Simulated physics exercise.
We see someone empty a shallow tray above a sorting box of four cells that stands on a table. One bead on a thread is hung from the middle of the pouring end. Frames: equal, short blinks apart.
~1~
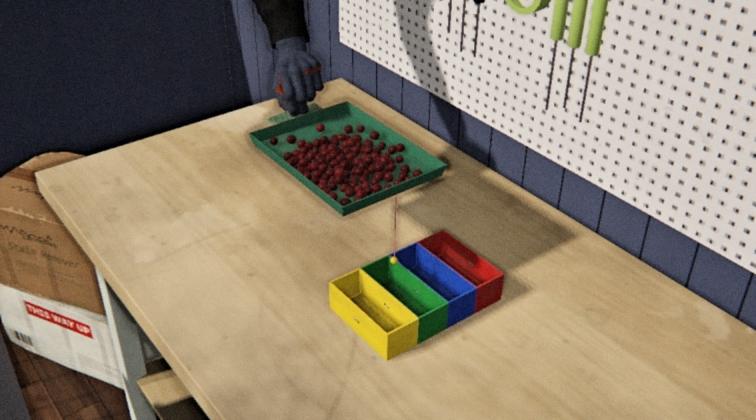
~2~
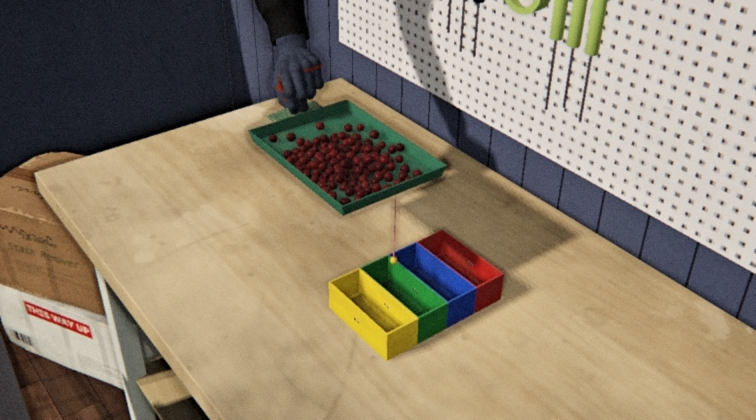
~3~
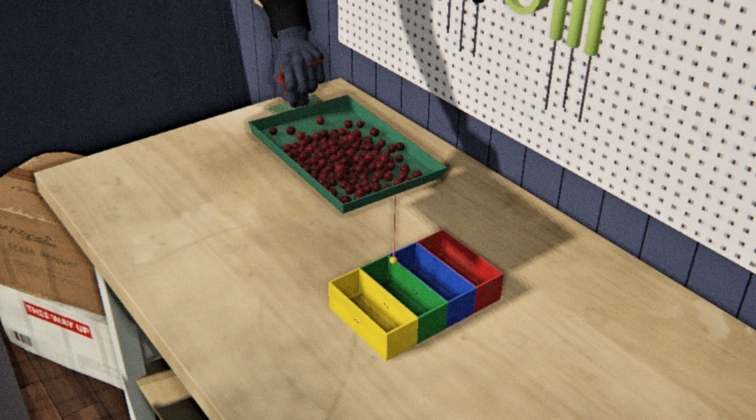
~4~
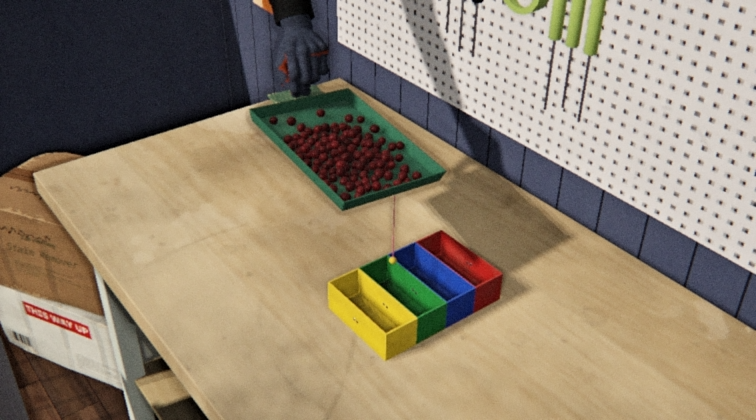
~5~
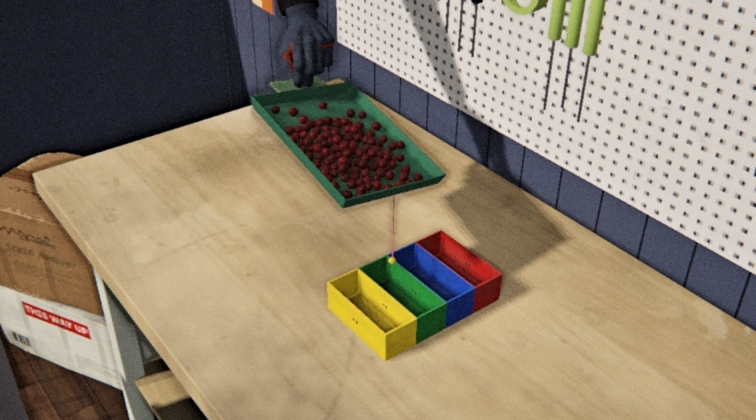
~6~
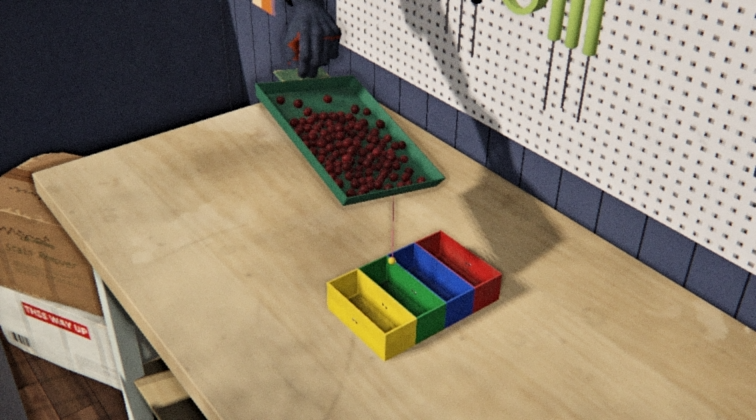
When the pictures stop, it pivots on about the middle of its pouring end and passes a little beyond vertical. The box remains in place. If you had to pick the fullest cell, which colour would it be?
It would be red.
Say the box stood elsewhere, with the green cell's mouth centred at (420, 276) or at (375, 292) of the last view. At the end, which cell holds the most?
Taking the two placings in order, you'd get that blue cell and then the red one.
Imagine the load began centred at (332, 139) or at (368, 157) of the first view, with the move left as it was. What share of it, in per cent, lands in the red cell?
Estimate: 50 % first, 60 % second.
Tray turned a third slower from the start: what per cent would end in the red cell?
Estimate: Some 60%.
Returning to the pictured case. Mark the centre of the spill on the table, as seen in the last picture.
Centre at rest: About (469, 252).
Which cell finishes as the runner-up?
That blue cell.
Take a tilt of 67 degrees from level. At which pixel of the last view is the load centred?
The middle of the pieces shows up near (403, 151).
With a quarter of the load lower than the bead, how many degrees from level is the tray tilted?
Angle reached: About 110°.
Soon, tray tipped steeply; most on the tray; a small part in the red cell; a stray few in the blue cell; a small part falling or outside the box.
A while on, tray tipped past a quarter turn; about a third on the tray; a small part in the red cell; a small part in the blue cell; a stray few in the green cell; about half falling or outside the box.
Towards the end, tray tipped past a quarter turn; about half in the red cell; about a third in the blue cell; a stray few in the green cell; a stray few in the yellow cell; about a quarter falling or outside the box.
Finally, tray tipped past a quarter turn; about half in the red cell; about a third in the blue cell; a stray few in the green cell; a stray few in the yellow cell; about a quarter outside the box.
